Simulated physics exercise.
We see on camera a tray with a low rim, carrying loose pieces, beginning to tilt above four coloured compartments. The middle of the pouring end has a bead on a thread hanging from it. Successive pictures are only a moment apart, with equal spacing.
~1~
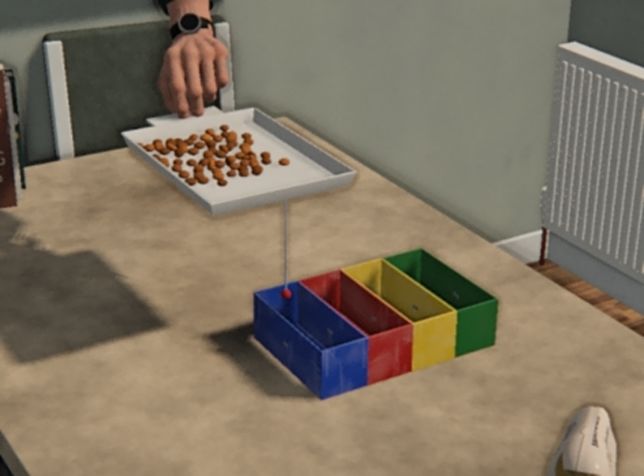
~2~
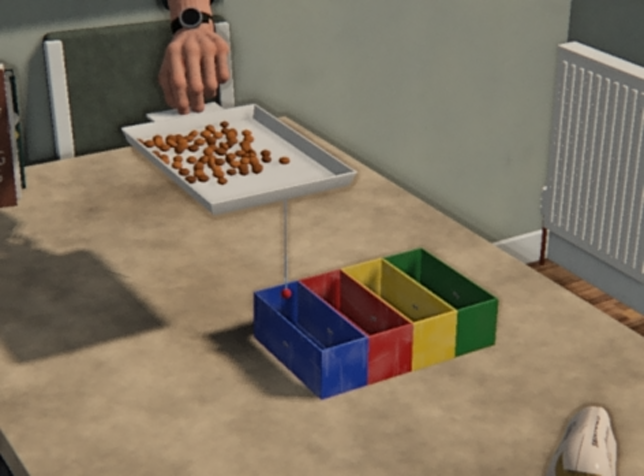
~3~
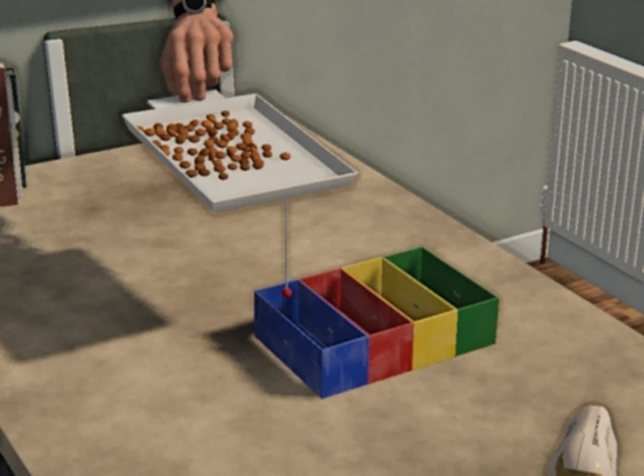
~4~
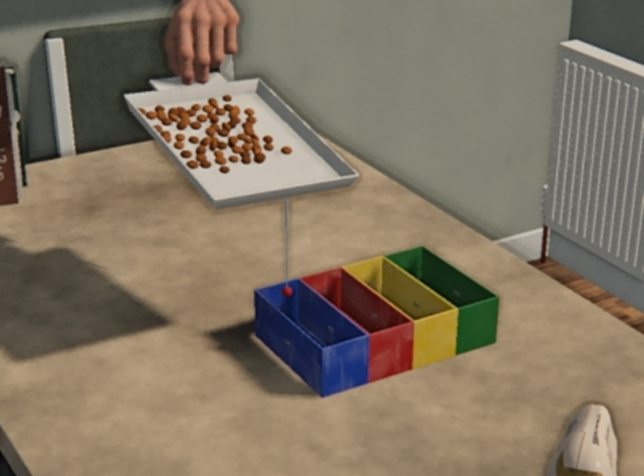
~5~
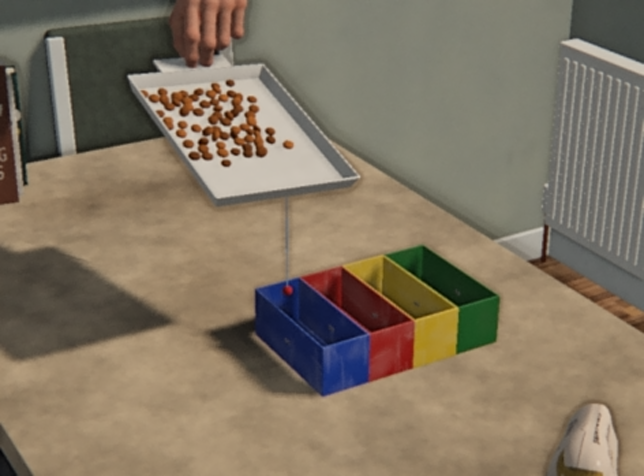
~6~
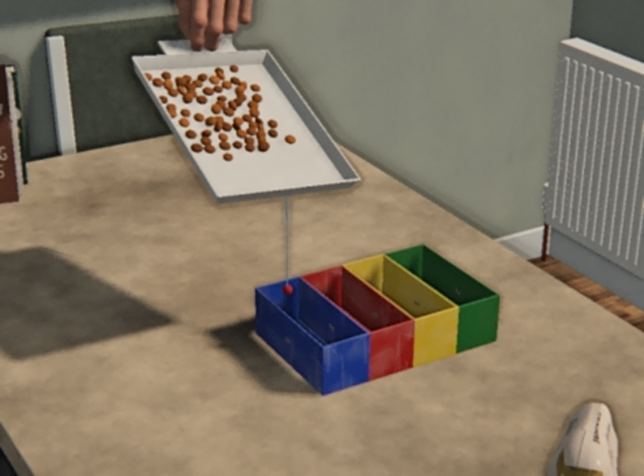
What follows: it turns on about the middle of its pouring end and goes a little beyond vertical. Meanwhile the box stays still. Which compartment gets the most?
The red compartment.
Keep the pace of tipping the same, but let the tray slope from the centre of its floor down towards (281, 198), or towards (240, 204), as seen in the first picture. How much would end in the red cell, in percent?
The first comes to 20 %, while the second comes to 0 %.
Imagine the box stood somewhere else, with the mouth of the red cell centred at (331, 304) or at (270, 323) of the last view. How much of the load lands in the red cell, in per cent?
You'd get 50 in a hundred the first time and 0 in a hundred the second.
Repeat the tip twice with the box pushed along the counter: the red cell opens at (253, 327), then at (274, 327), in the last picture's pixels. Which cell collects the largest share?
The first placement favours the cell in green, while the second favours green.
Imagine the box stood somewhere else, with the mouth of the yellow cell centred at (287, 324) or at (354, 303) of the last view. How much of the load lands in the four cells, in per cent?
Near 50 % and 100 %.
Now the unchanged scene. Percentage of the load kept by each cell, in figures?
I'd put the blue cell near 20, the red cell near 60, the yellow cell near 10, and the green cell near 0.
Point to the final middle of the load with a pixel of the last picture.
Near pixel (365, 349).
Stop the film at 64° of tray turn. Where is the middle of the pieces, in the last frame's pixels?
I'd put the middle of the pieces at roughly (318, 180).
Soon after the last picture, tray tipped steeply; nearly all on the tray; a small part falling or outside the box.
A little later, tray tipped past a quarter turn; a small part on the tray; about half in the red cell; a small part in the blue cell; a small part in the yellow cell; about a quarter falling or outside the box.
Later still, tray tipped past a quarter turn; about two thirds in the red cell; about a quarter in the blue cell; a small part in the yellow cell; a stray few in the green cell; a stray few falling or outside the box.
At rest, tray tipped past a quarter turn; about two thirds in the red cell; about a quarter in the blue cell; a small part in the yellow cell; a stray few in the green cell; a stray few outside the box.
